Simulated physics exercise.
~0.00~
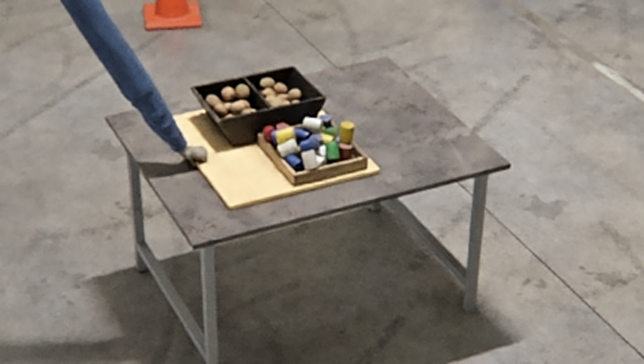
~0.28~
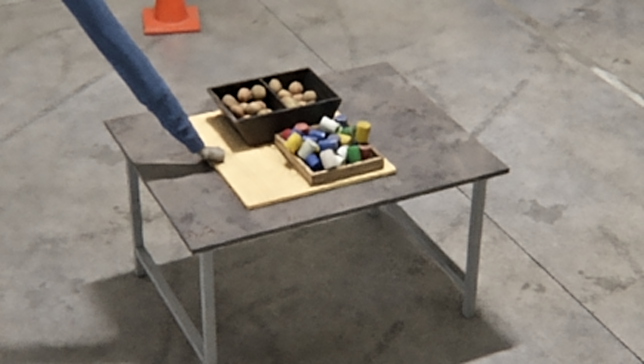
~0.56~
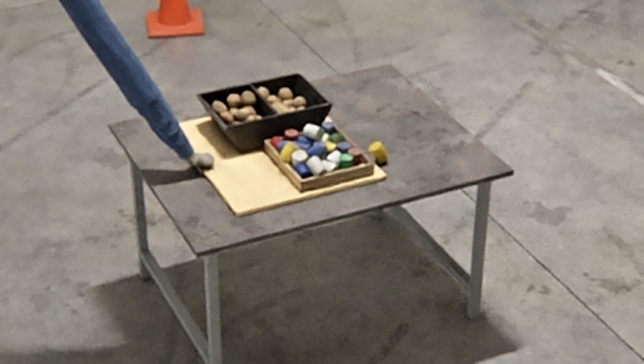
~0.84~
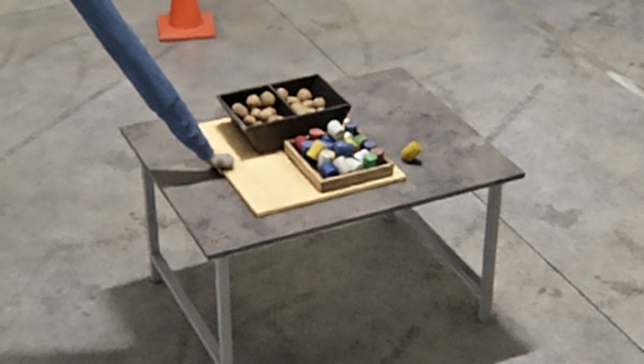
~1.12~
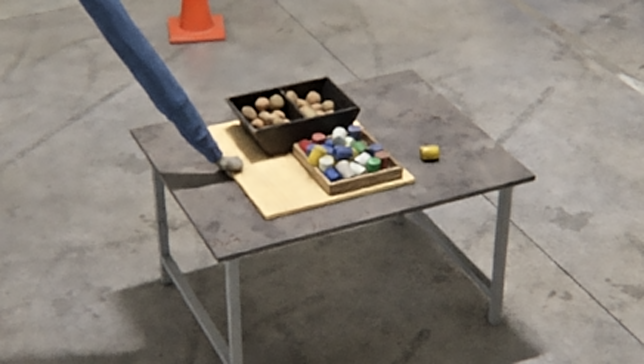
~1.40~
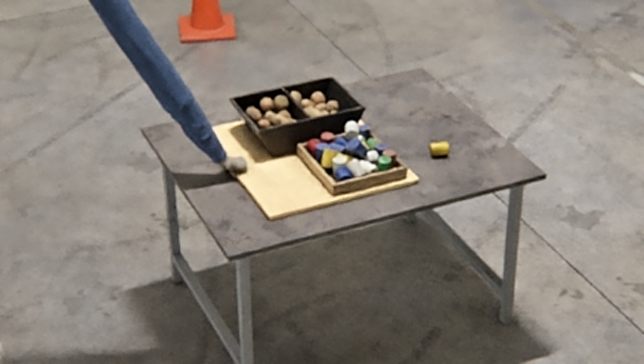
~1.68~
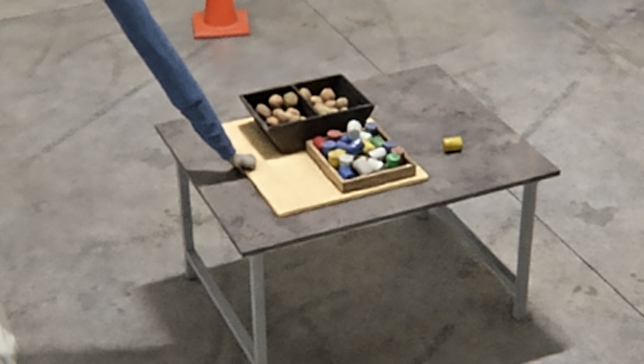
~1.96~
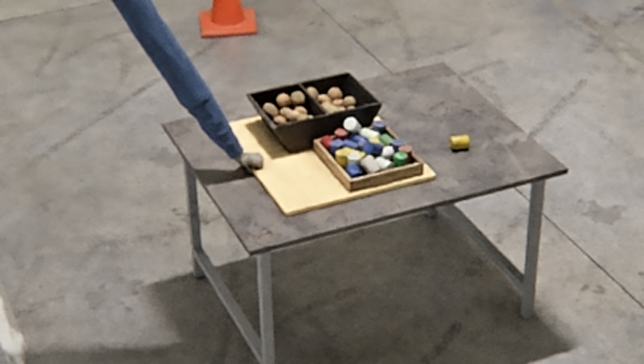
A blue-sleeved arm shakes two tubs on a board, and one yellow piece falls onto the table.
